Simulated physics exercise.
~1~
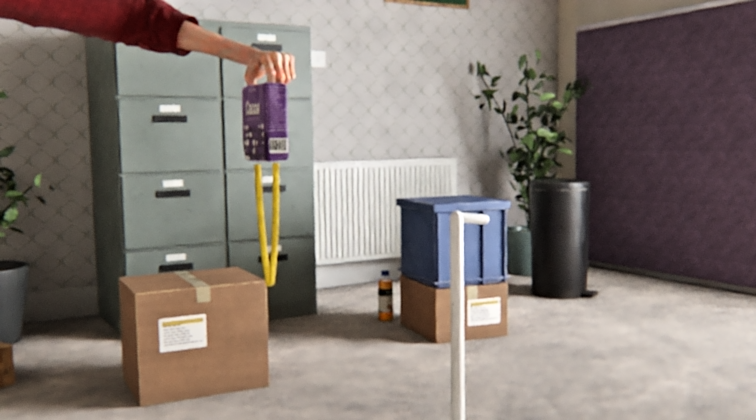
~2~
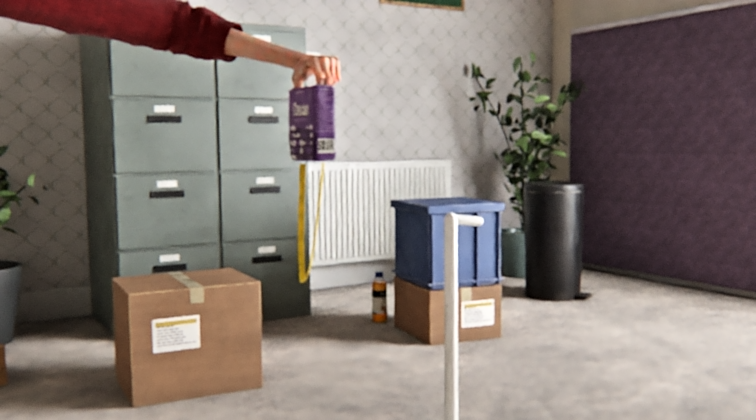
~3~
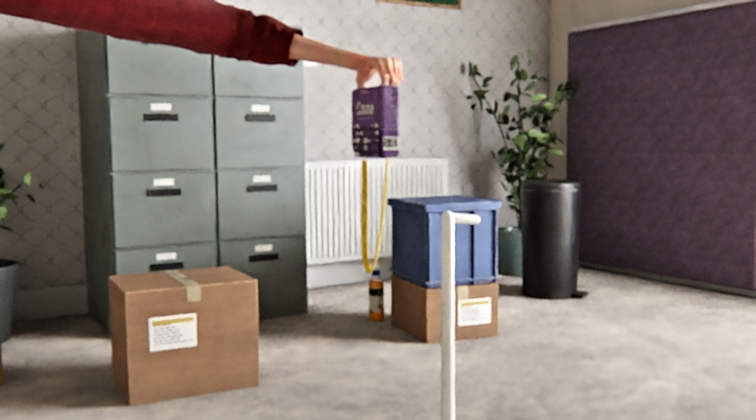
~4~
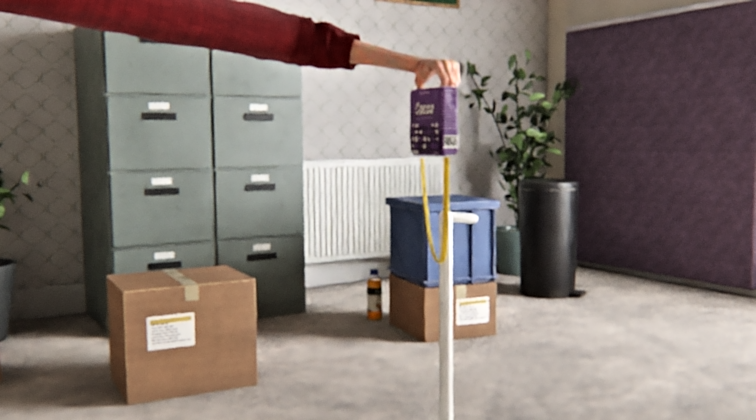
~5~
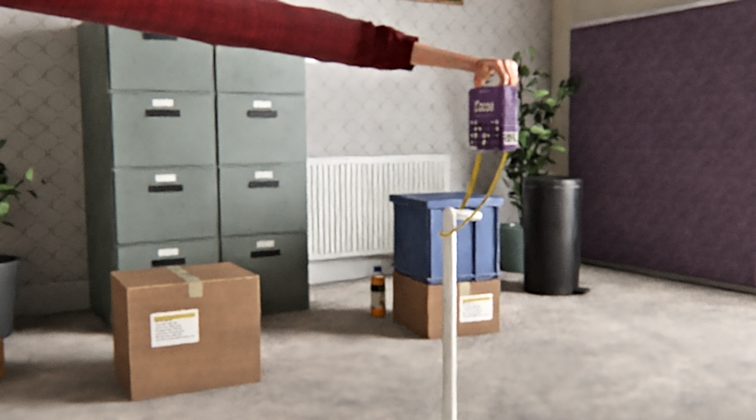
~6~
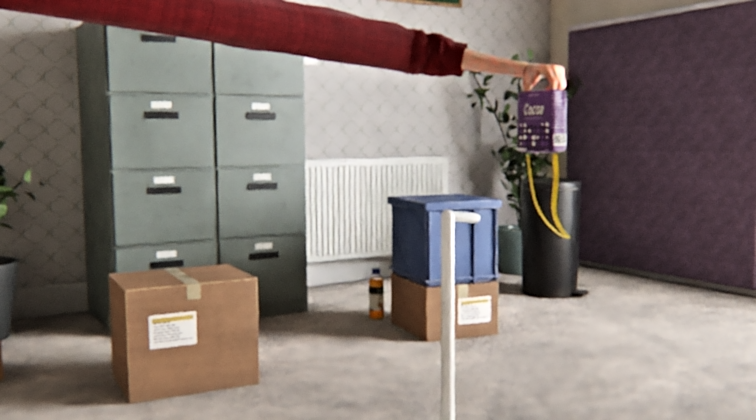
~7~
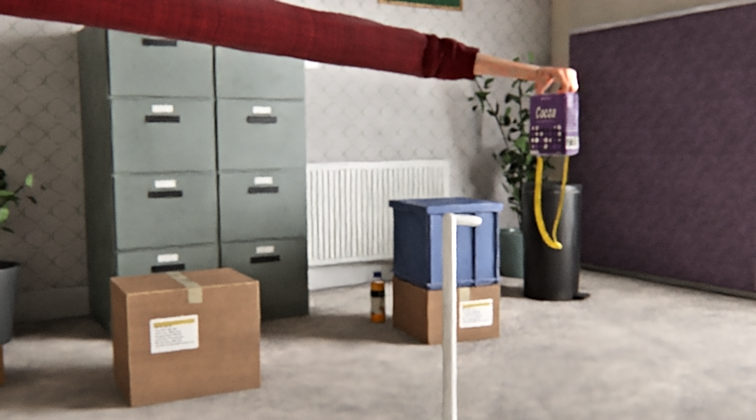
A hand in a red sleeve carried a purple pouch with a dangling yellow loop from left to right across a room, past a short white post with a bar on top, and ended up holding it clear on the far side.
